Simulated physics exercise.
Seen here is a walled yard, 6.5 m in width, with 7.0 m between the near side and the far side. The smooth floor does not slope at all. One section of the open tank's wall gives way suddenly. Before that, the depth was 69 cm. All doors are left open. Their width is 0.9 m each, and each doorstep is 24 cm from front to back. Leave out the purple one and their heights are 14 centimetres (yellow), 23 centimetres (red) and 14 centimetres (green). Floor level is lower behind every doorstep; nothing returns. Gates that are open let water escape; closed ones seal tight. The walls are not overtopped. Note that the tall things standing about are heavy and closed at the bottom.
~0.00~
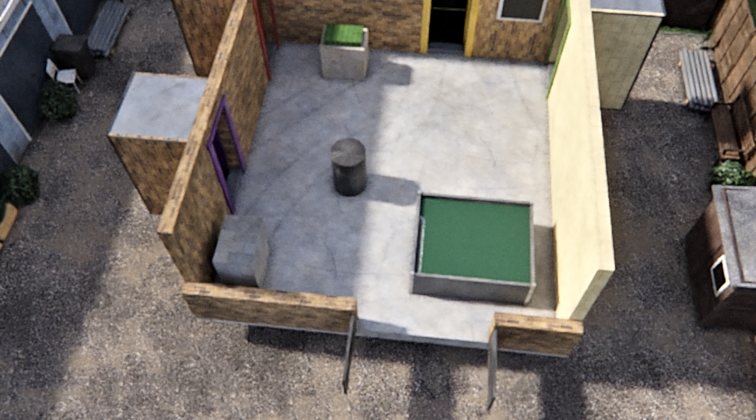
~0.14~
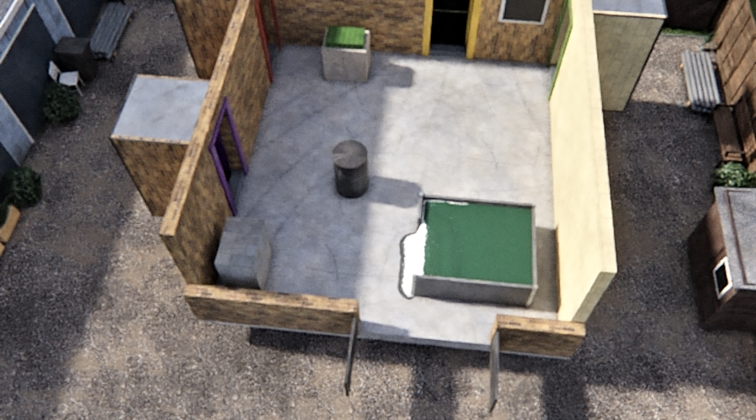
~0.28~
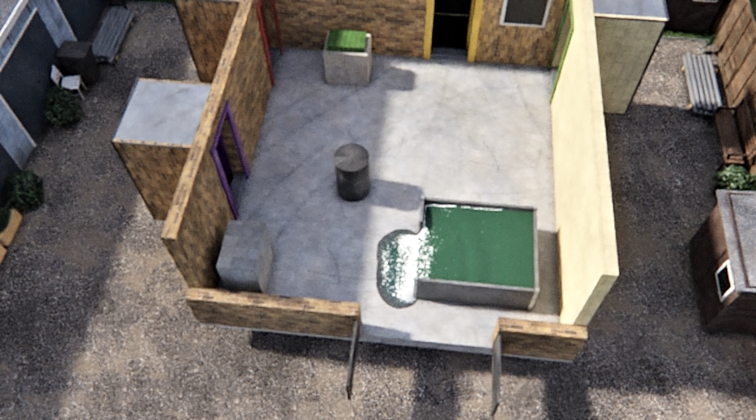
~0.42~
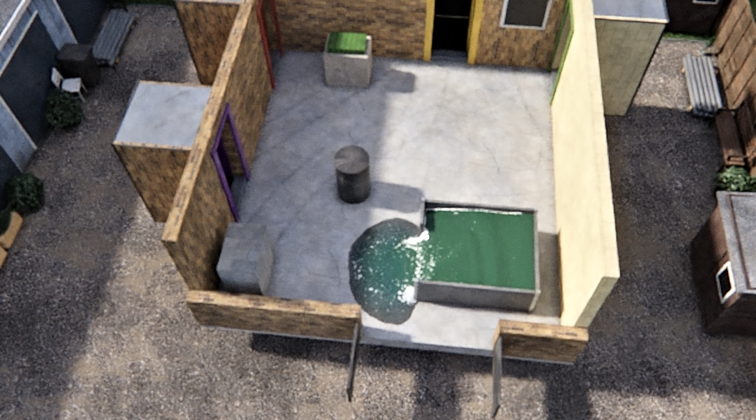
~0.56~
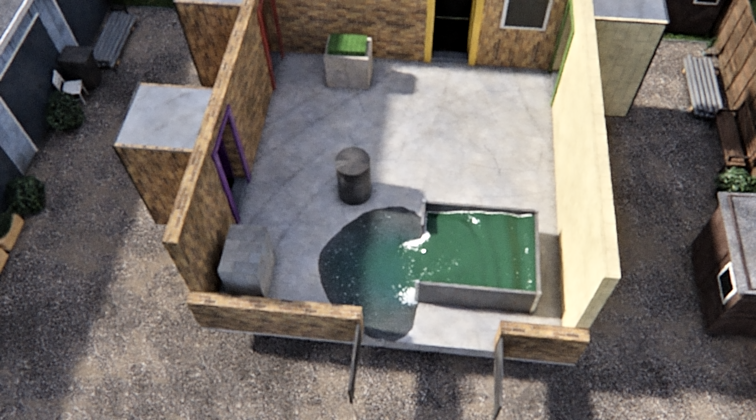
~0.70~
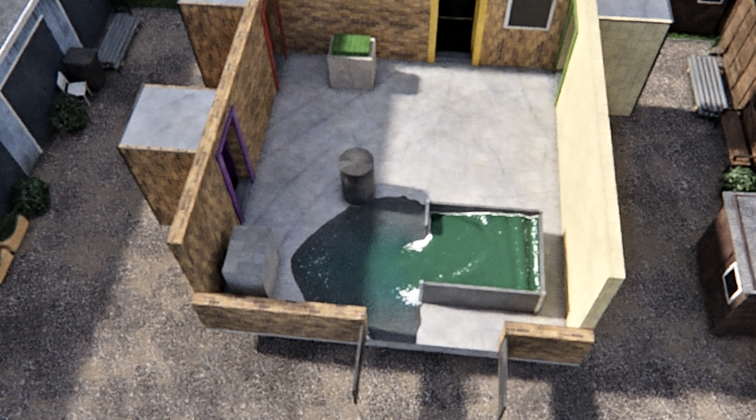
Green water bursts through the left side of a grey-walled tank and spreads leftward in a widening, darkening pool across the smooth pale floor of a walled yard, seen from high above. The tank stands at the lower right, with a dark cylinder near the centre, a grey block lower left, a green-topped block at the back and a purple-framed door on the left. The tank's level drops as the pool passes below the cylinder and reaches the grey block, while the camera drifts very slightly.
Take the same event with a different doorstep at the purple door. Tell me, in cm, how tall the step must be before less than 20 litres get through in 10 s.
It would have to be roughly 21.5 cm high.
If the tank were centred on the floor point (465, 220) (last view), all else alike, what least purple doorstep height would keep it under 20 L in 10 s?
Then roughly 22 cm.
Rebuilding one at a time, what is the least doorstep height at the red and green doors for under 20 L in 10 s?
About 12.5 cm at red and about 8.5 cm at green.
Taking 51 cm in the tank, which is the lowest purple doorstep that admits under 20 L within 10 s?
14.5 cm.
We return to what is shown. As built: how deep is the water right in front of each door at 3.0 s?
Depth (cm): Purple 24 / yellow 0 / red 1 / green 0.
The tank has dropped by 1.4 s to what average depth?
About 43 cm.
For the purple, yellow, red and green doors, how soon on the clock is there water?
Purple = 1.4 s, yellow = 5.5 s, red = 3.0 s, green = 7.0 s.
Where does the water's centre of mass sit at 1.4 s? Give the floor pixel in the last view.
(422, 269) or so.
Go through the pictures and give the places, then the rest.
In the first picture, the open tank at (473, 239) is whole and still, 69 cm deep; the purple door at (229, 163) is dry.
In the second picture, the front is at (403, 244), 0.3 m from the gap at (417, 260); 0.2 m2 of floor is wet, 69 cm left at the back.
In the third picture, water pours out at (419, 263) and has run 0.7 m, to (381, 272); about 11 cm deep outside, 69 cm at the back.
In the fourth picture, water pours out at (419, 266) and has run 1.3 m, to (352, 258); about 8 cm deep outside, 69 cm at the back.
In the fifth picture, the front is at (324, 273), 1.9 m from the gap at (420, 268); 3.7 m2 of floor is wet, 66 cm left at the back.
In the sixth picture, water pours out at (424, 268) and has run 2.5 m, to (296, 262); about 5 cm deep outside, 59 cm at the back; 1.7 m in a straight line remain to the purple door at (238, 173).
After 1.4 s water covers 25 % of the floor, deepest (38 cm) near (266, 316); 5 cm at the purple door, 0 litres in over its 21 cm doorstep.
After 3.0 s water covers 30 % of the floor, deepest (36 cm) near (219, 312); 24 cm at the purple door, 15 litres in over its 21 cm doorstep.
After 10.0 s water covers 85 % of the floor, deepest (12 cm) near (275, 100); 6 cm at the purple door, 21 litres in over its 21 cm doorstep.
At the purple door as built, the water arrived by 1.4 s and peaked near 27 cm at 2.6 s.
With a doorstep of 17.5 cm, 43 litres would have come in within the 10 s; with 23.5 cm, 11 litres. So under 20 litres takes about 21.5 cm.
